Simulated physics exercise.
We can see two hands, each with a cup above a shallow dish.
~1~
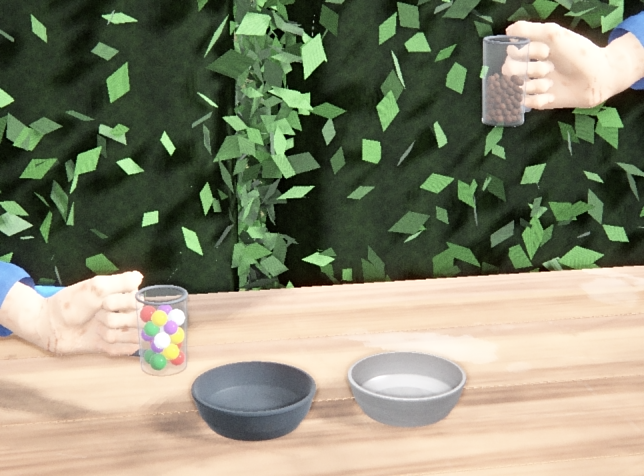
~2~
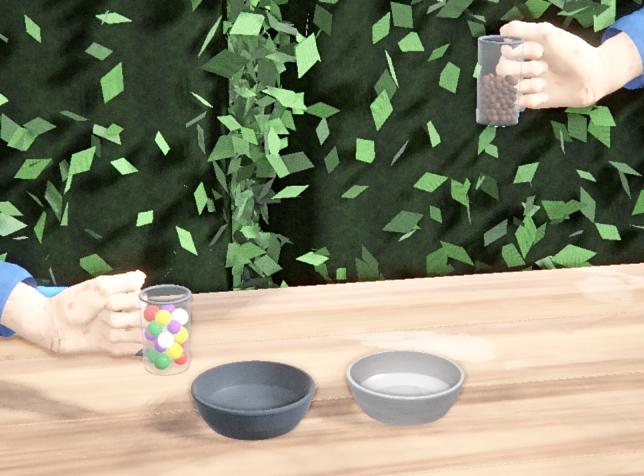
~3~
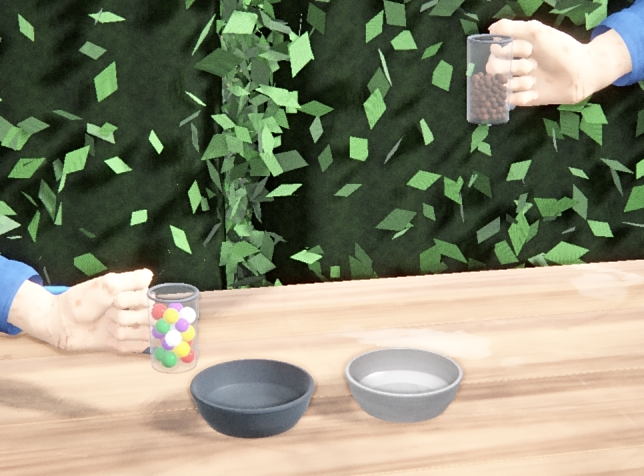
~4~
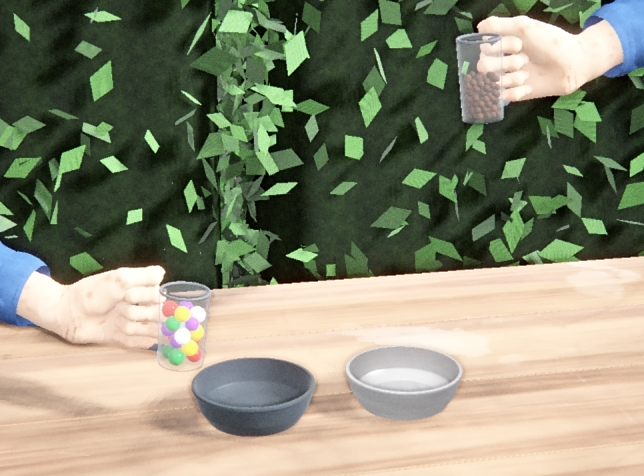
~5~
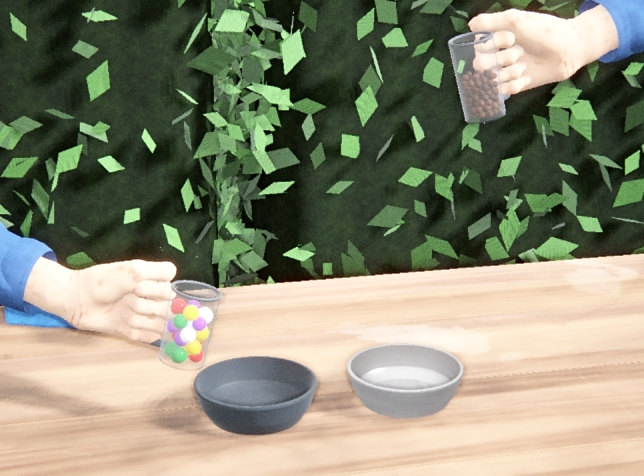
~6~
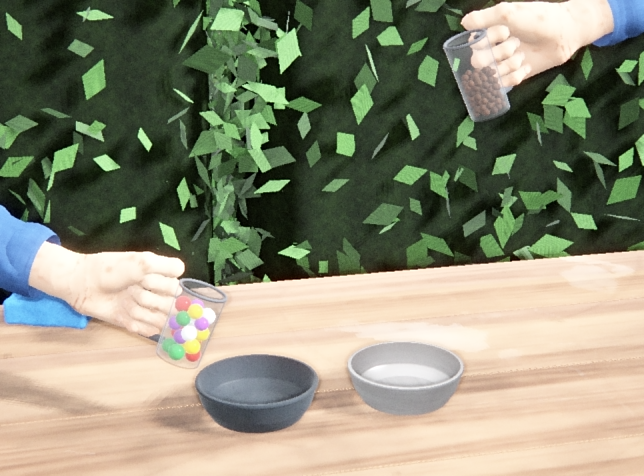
Two hands in blue sleeves hold clear cups over a pale wooden table, seen from slightly above against a dark wall with green leaves. The low left cup holds multicoloured balls and the high right one small brown pieces, with a dark dish and a light grey dish between them. Both cups shift inward, then lean gradually, while the view drifts very slightly.
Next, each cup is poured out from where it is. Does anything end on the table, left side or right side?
As for the dishes, the left gathers them all while the right misses some.
Then, 0.47 s past the last view, left, all still in the cup; right, all still in the cup.
Then, 0.88 s past the last view, left, most still in the cup, a small part in the dish, a small part in the air; right, nearly all still in the cup, a stray few in the air.
Then, 1.24 s past the last view, left, all in the dish; right, a stray few still in the cup, about a third in the dish, a stray few outside the dish, about two thirds in the air.
Finally, left, all in the dish, none outside the dish; right, most in the dish, about a quarter outside the dish.
